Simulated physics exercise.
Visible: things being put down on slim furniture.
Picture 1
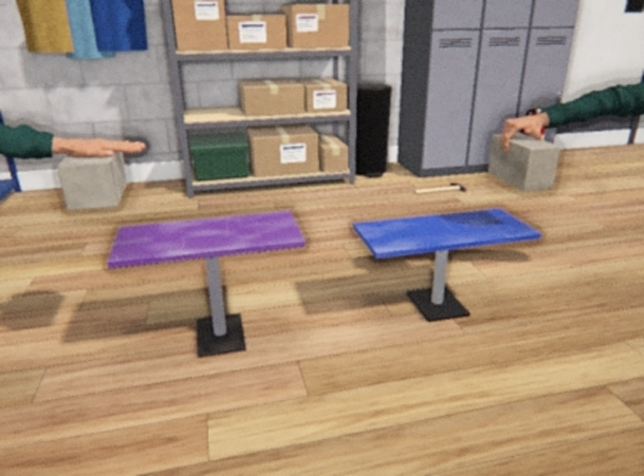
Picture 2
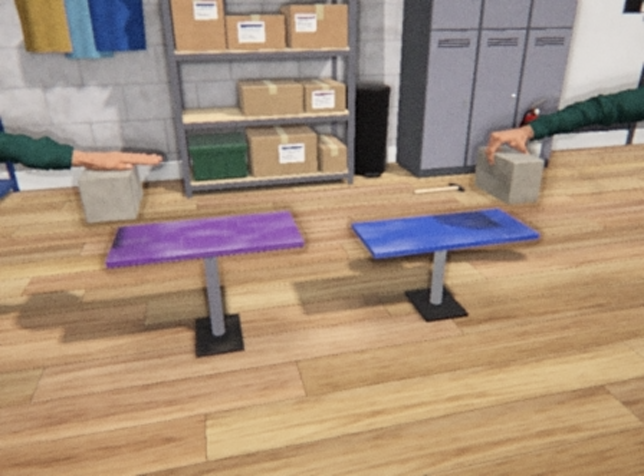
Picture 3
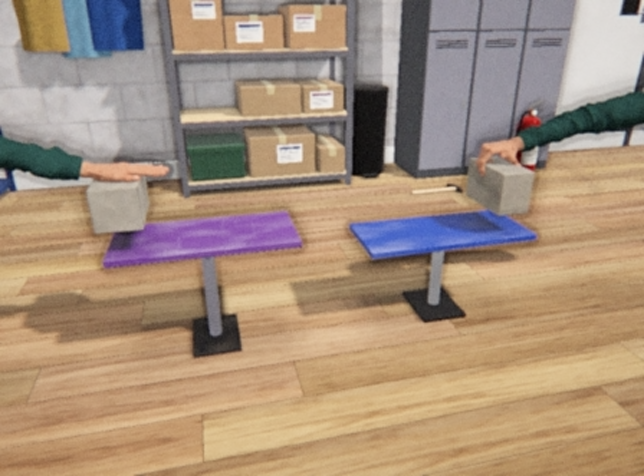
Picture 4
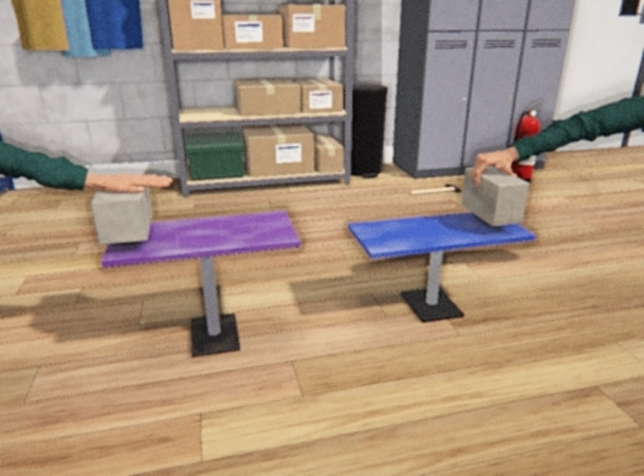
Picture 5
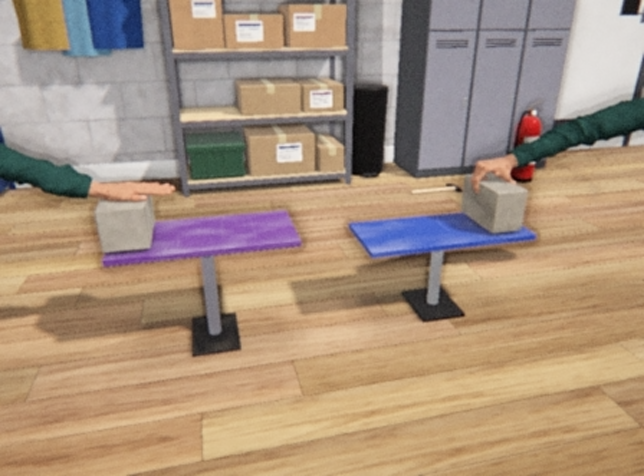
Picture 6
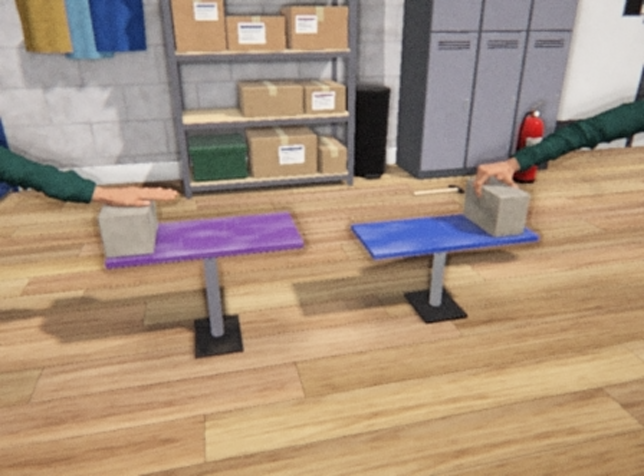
Two grey slabs being lowered by hands from either side onto the outer ends of purple and blue side tables, hands staying on them.
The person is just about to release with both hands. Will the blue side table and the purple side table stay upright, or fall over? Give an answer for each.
Result: The blue side table falls over; the purple side table falls over.
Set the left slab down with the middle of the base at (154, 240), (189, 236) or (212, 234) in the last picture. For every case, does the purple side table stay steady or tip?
Order of results: Falls, stands, stands.
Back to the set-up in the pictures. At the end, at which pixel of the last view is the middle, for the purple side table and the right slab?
The purple side table around (101, 285); the right slab around (600, 272).
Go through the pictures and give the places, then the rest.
In the first frame, still on the way; blue side table (444, 231); purple side table (209, 237); left slab (96, 175).
In the second frame, still on the way; purple side table (208, 237); right slab (507, 174).
In the third frame, still on the way; blue side table (440, 232); left slab (120, 198).
In the fourth frame, still on the way; purple side table (204, 236); right slab (493, 195).
In the fifth frame, still on the way; blue side table (440, 231); left slab (127, 217).
In the sixth frame, in place, still held; blue side table (442, 233); purple side table (207, 237); right slab (494, 206).
Then, 0.44 s after the last picture, blue side table tipped 34° from how it was near (480, 230); purple side table tipped 28° from how it was near (156, 244).
Then, 0.64 s after the last picture, blue side table tipped 68° from how it was near (479, 235); purple side table tipped 60° from how it was near (110, 280).
At rest, the blue side table goes over, near (443, 248); the purple side table goes over, near (101, 285).
